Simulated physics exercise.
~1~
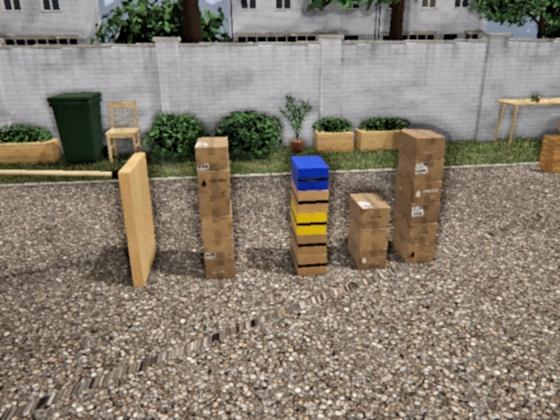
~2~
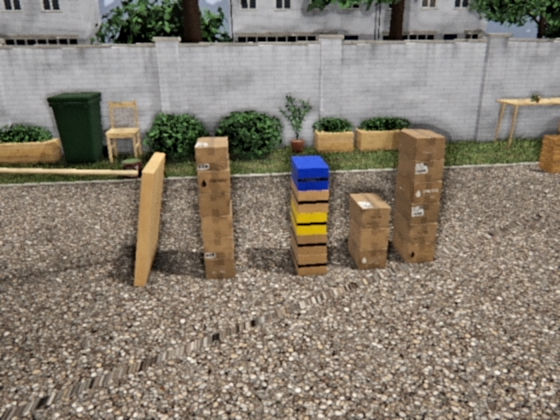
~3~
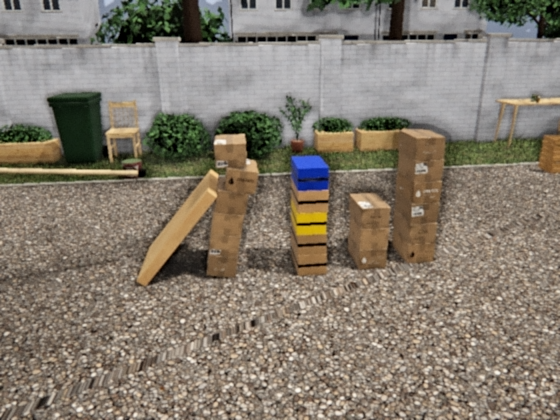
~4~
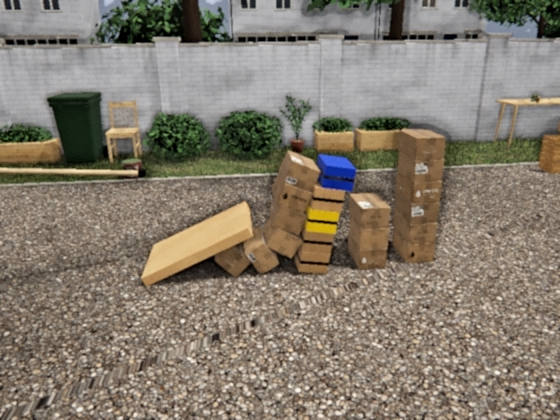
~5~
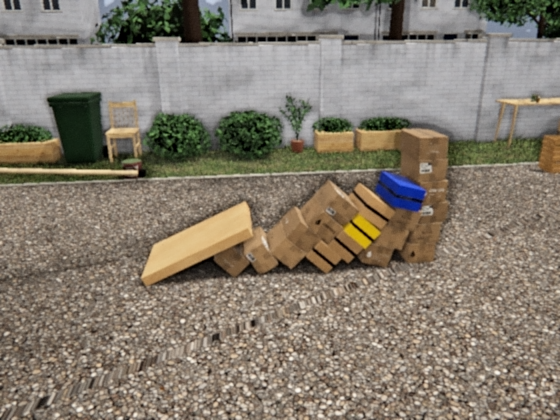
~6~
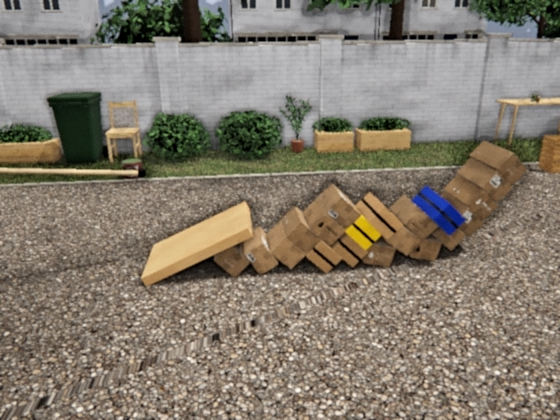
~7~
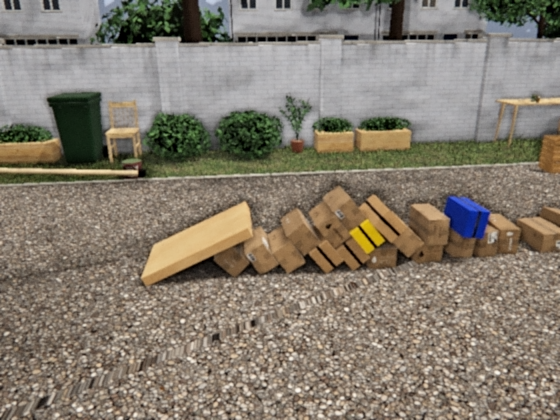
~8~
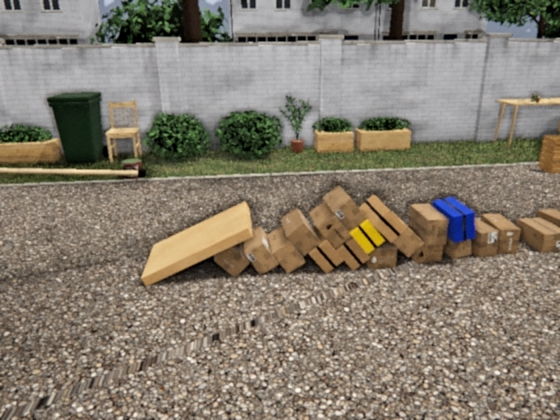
At first, a tall board stands on end at the left of a gravel yard, beside a file of four separate stacks of brown parcels, one stack including blue and yellow ones. The board leans to the right and tips into the first stack, pushing its upper parcels out of line. That stack breaks apart and falls against the one with the coloured parcels, which topples into the short stack and the tall last one. The last stack pitches over to the right. Finally, the parcels lie in a long, jumbled row, with the board resting aslant at the left end.
